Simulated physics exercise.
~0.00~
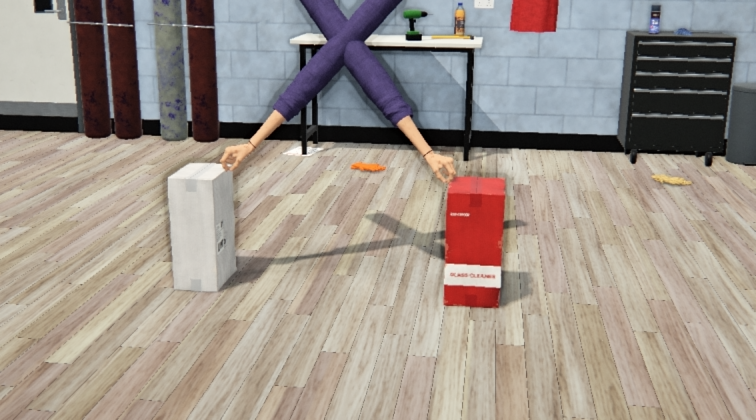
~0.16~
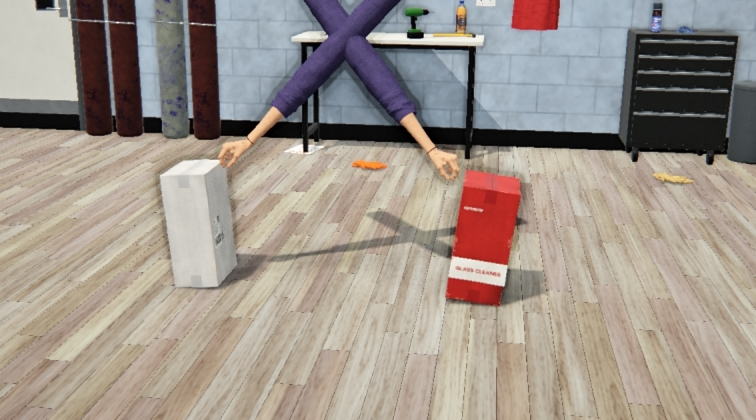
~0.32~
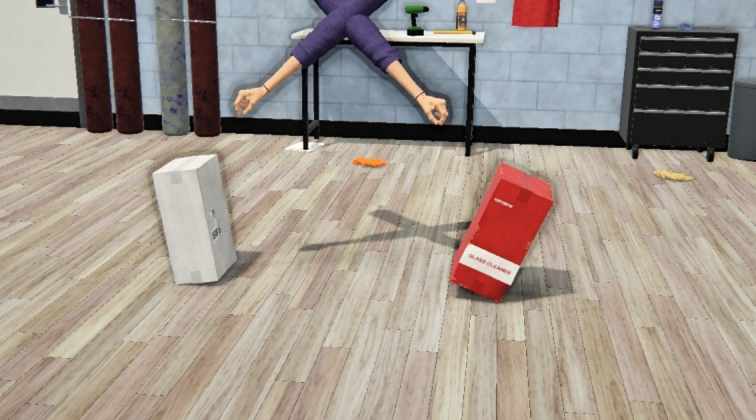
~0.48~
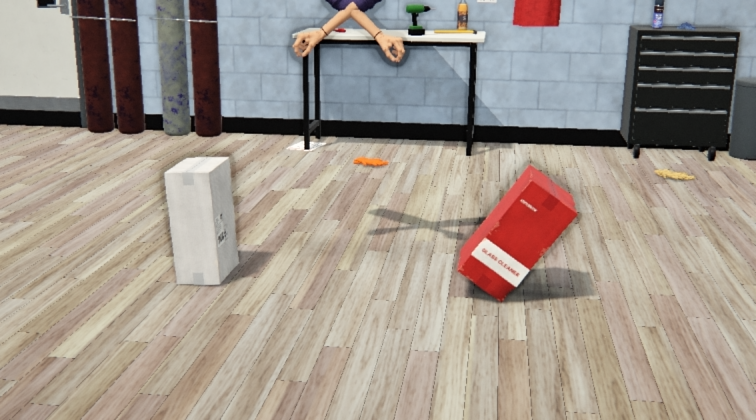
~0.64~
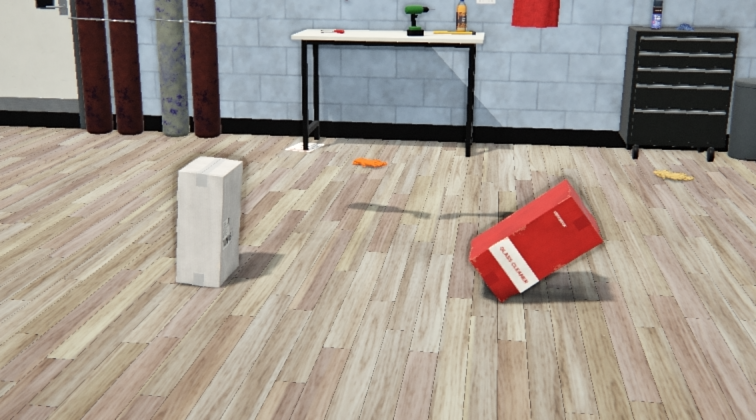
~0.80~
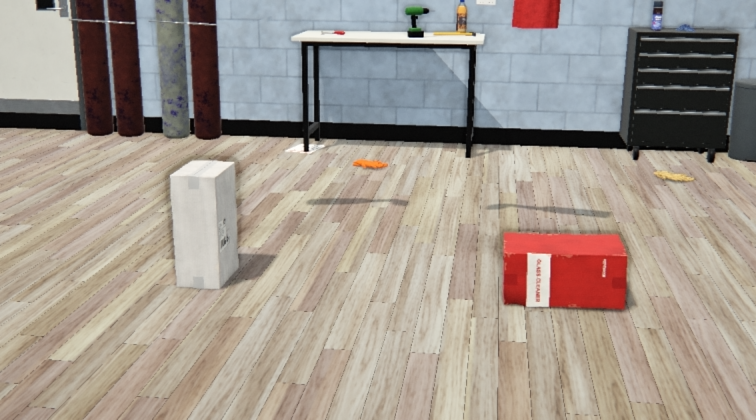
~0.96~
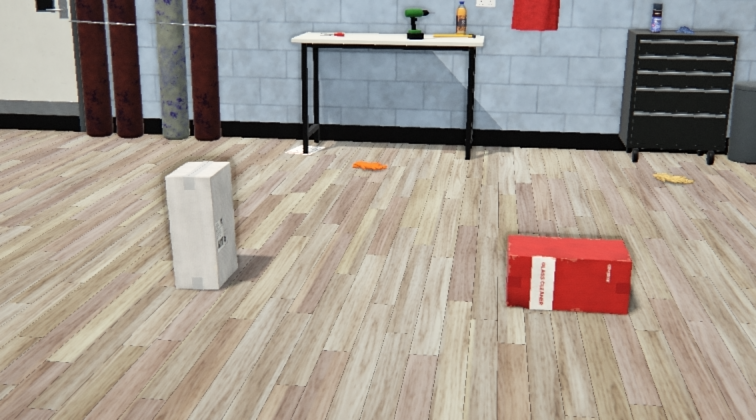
In a workshop, purple-sleeved arms withdraw from two upright boxes, the red one toppling right onto its side, the white one staying upright.
